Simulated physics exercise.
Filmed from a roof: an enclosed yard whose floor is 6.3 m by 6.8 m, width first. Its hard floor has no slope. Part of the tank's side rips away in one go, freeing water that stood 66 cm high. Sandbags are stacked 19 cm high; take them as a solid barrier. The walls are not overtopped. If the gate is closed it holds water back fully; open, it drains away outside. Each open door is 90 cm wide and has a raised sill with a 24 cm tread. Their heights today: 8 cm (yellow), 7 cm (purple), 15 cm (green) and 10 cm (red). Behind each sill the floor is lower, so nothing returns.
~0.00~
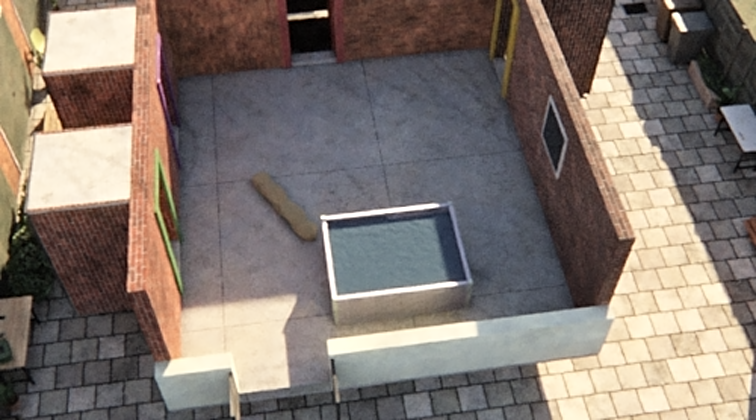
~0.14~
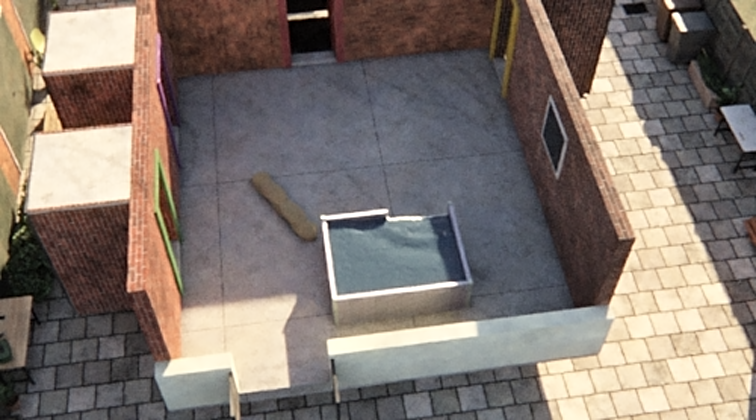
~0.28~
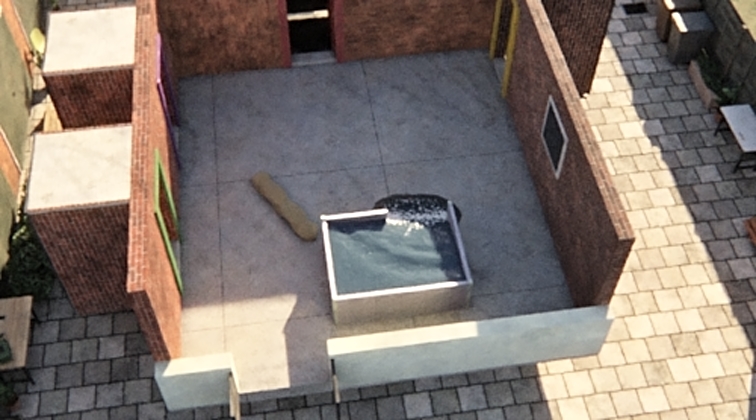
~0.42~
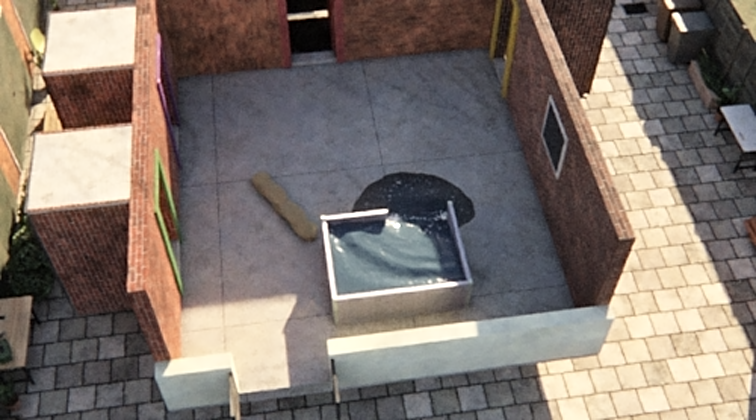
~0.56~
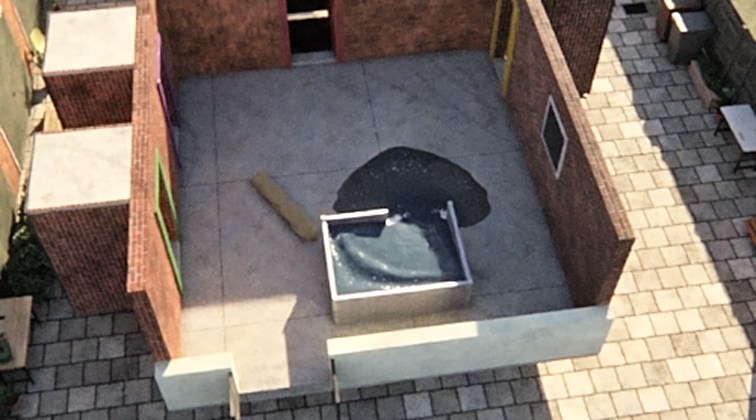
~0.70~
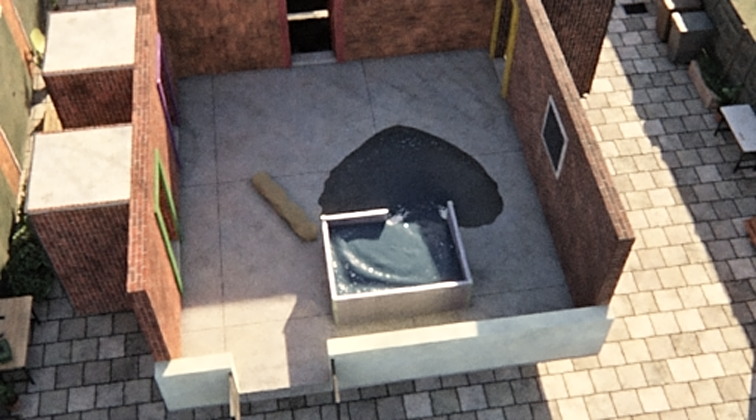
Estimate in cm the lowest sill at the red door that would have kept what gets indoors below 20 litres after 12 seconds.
At least 11 cm or so.
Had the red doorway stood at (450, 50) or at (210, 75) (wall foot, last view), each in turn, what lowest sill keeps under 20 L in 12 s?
About 19 and 9.0 cm.
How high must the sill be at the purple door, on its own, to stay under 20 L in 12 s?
Roughly 7.0 cm at purple.
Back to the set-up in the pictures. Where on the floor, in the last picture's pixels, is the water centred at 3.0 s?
Near (400, 176).
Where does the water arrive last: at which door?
It is the green one.
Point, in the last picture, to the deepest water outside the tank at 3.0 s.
Near (482, 52).
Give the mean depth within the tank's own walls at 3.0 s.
About 26 cm.
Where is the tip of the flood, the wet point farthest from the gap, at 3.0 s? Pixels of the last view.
Around (197, 80).
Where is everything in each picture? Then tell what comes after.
In the first frame, the tank at (395, 252) is whole and still, 66 cm deep; the red door at (312, 25) is dry.
In the second frame, water pours out on the far side and has run 0.3 m, to a hidden place; about 9 cm deep outside, 66 cm at the back.
In the third frame, the gap is on the far side, the front 0.8 m out at (390, 200); the back of the tank holds 66 cm.
In the fourth frame, the gap is on the far side, the front 1.3 m out at (389, 179); the back of the tank holds 64 cm.
In the fifth frame, water pours out on the far side and has run 2.0 m, to (396, 151); about 5 cm deep outside, 57 cm at the back.
In the sixth frame, the gap is on the far side, the front 2.5 m out at (401, 128); the back of the tank holds 56 cm; 2.4 m in a straight line remain to the red door at (312, 25).
After 1.4 s water covers 35 % of the floor, deepest (32 cm) near (422, 224); it has not reached the red door.
After 3.0 s water covers 45 % of the floor, deepest (28 cm) near (482, 52); 15 cm at the red door, 15 litres in over its 10 cm sill.
After 12.0 s water covers 95 % of the floor, deepest (8 cm) near (183, 386); 7 cm at the red door, 27 litres in over its 10 cm sill.
At the red door as built, the water arrived by 1.8 s and peaked near 16 cm at 2.4 s.
Run again over the same 12 s with other heights there, 38 litres in over 9 cm, 13 litres over 12 cm. The limit of 20 litres is kept from about 11 cm up.
